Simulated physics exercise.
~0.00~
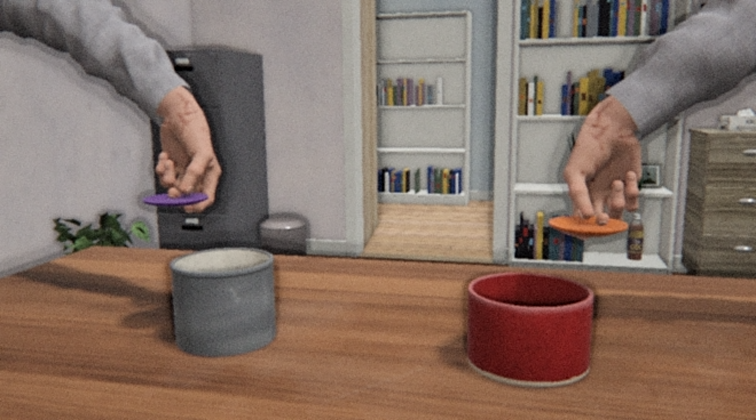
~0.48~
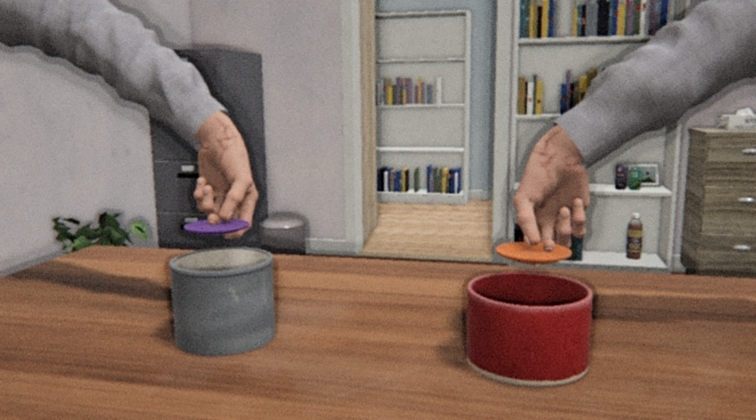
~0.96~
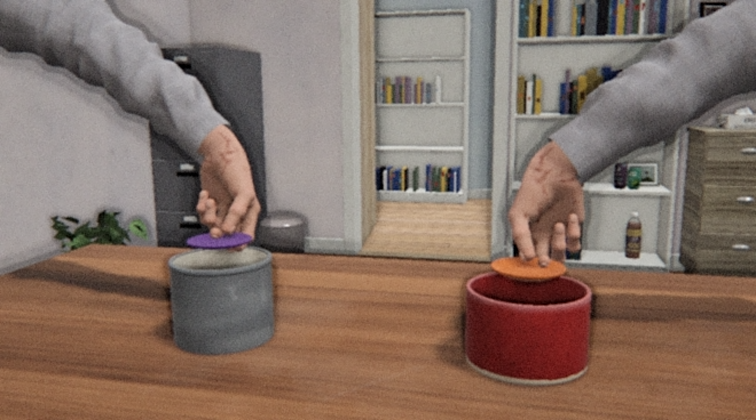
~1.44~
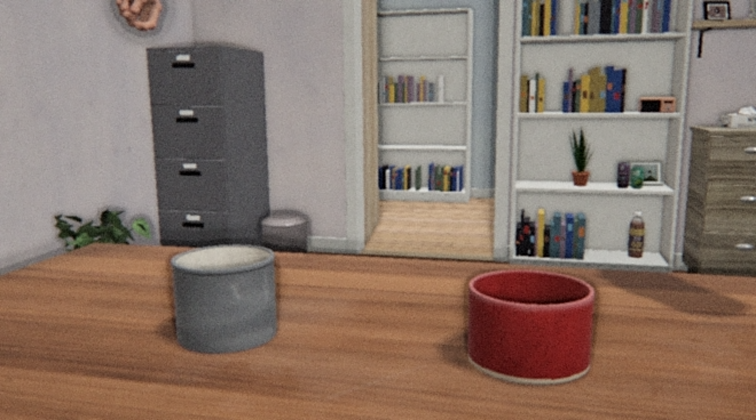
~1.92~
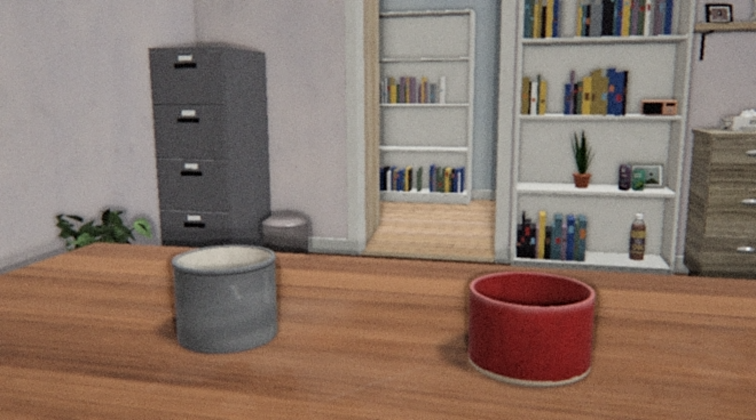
Two hands held small round discs, a purple one above a grey pot and an orange one above a red pot, then lowered them to the openings and let go. Both discs dropped inside out of sight, leaving the two pots standing open on the wooden table.
